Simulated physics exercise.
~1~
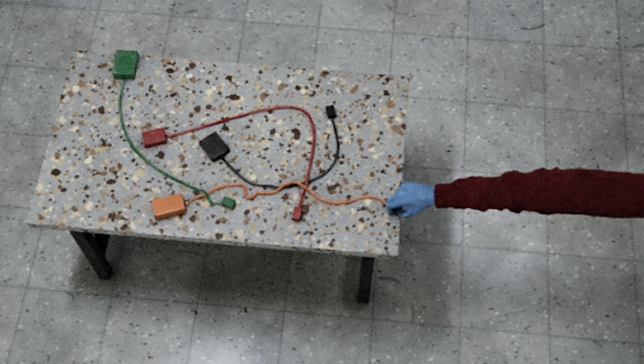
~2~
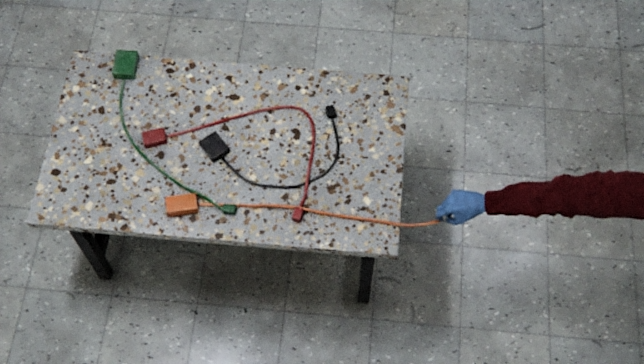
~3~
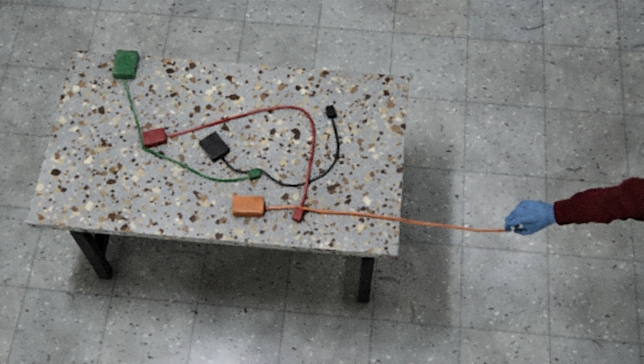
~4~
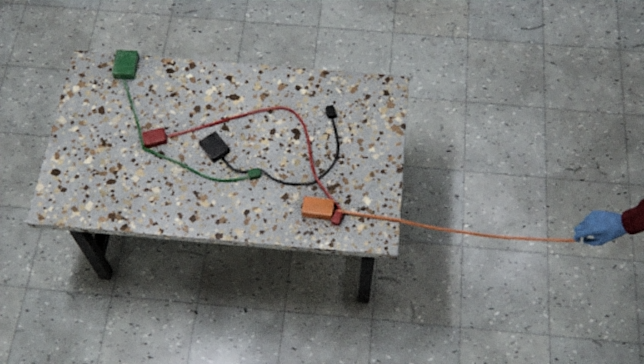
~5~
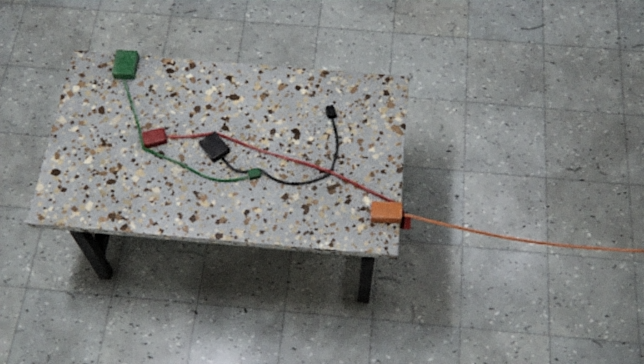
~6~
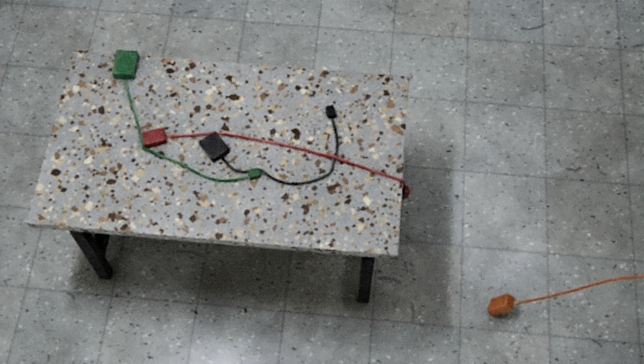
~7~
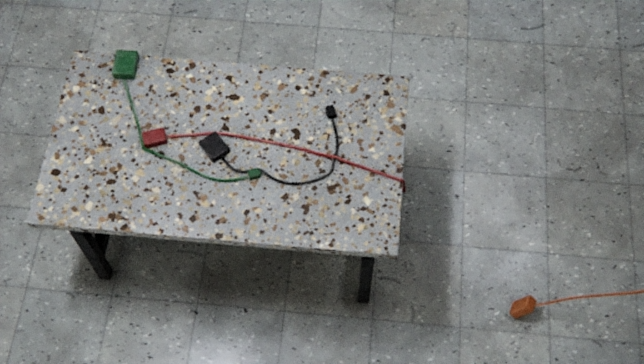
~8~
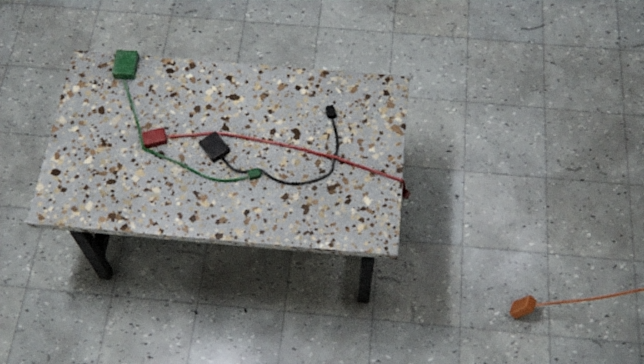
Orange lead pulled rightward by a gloved hand, dragging its charger off the speckled table and leaving the red plug over the edge.
